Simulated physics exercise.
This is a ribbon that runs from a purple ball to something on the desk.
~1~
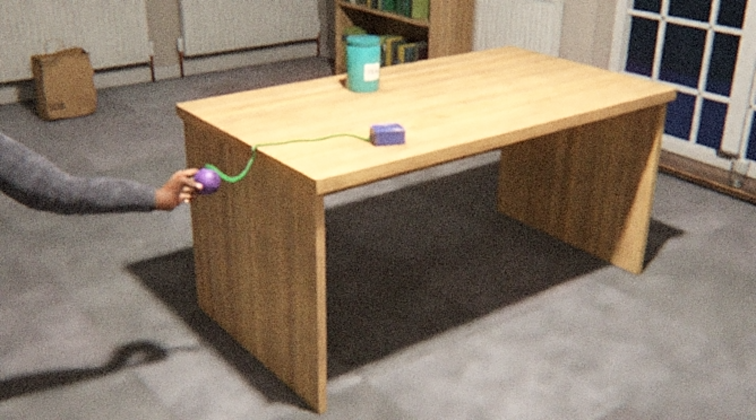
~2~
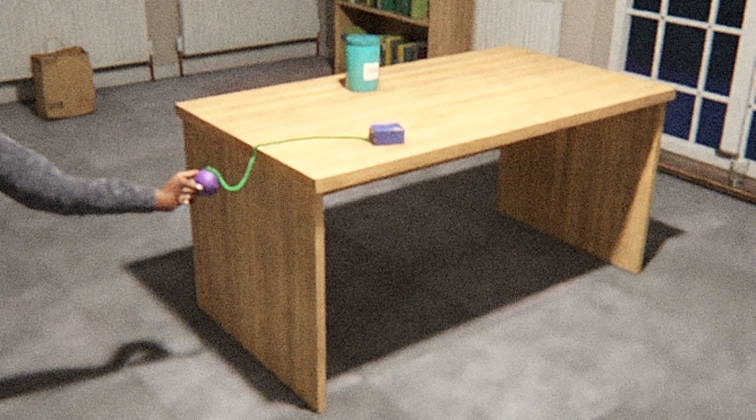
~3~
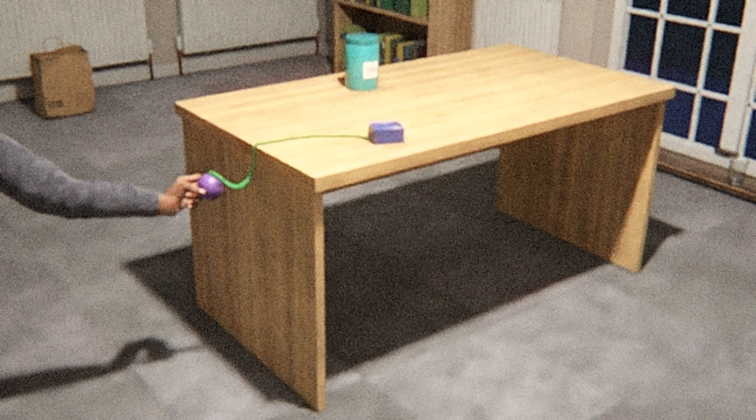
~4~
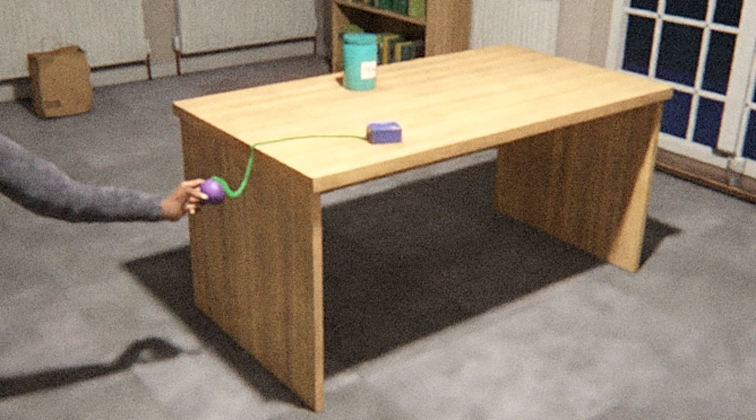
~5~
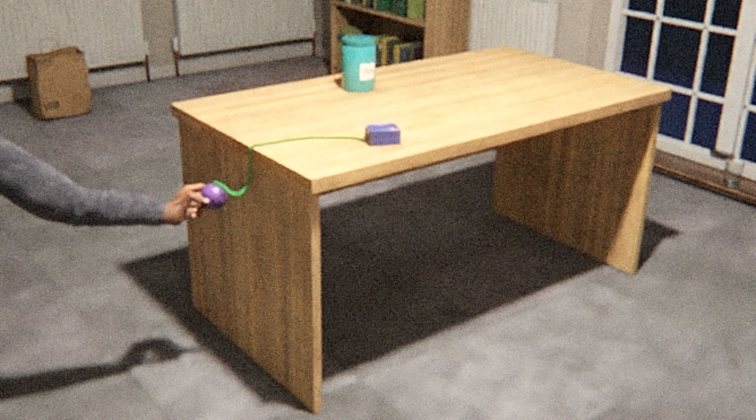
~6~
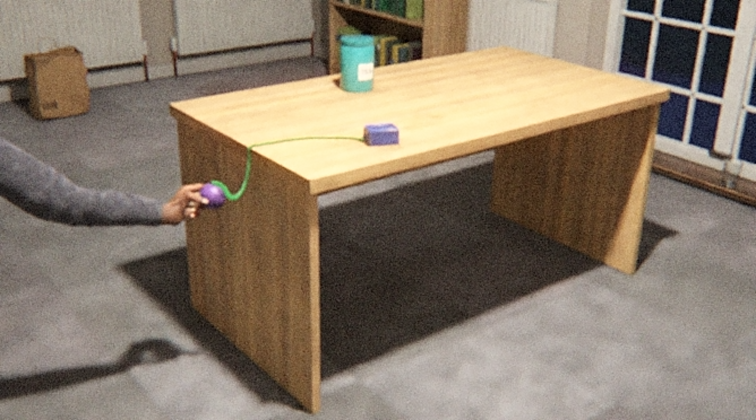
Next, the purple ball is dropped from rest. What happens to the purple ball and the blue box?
By the end the purple ball has gone all the way down, and the blue box has been taken down too.
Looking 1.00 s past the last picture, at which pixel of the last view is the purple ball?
It has reached (330, 405) by then.
Then, 0.32 s later than the last view, ball above the floor near (231, 285); canister as before; box tugged along near (335, 137).
Then, 0.62 s later than the last view, ball above the floor near (305, 337); canister as before; box over the edge.
Then, 1.00 s later than the last view, ball on the floor near (330, 404); canister as before; box down on the floor.
Finally, ball on the floor; canister as before; box down on the floor. The purple ball reaches the floor and the blue box gets pulled over the edge.
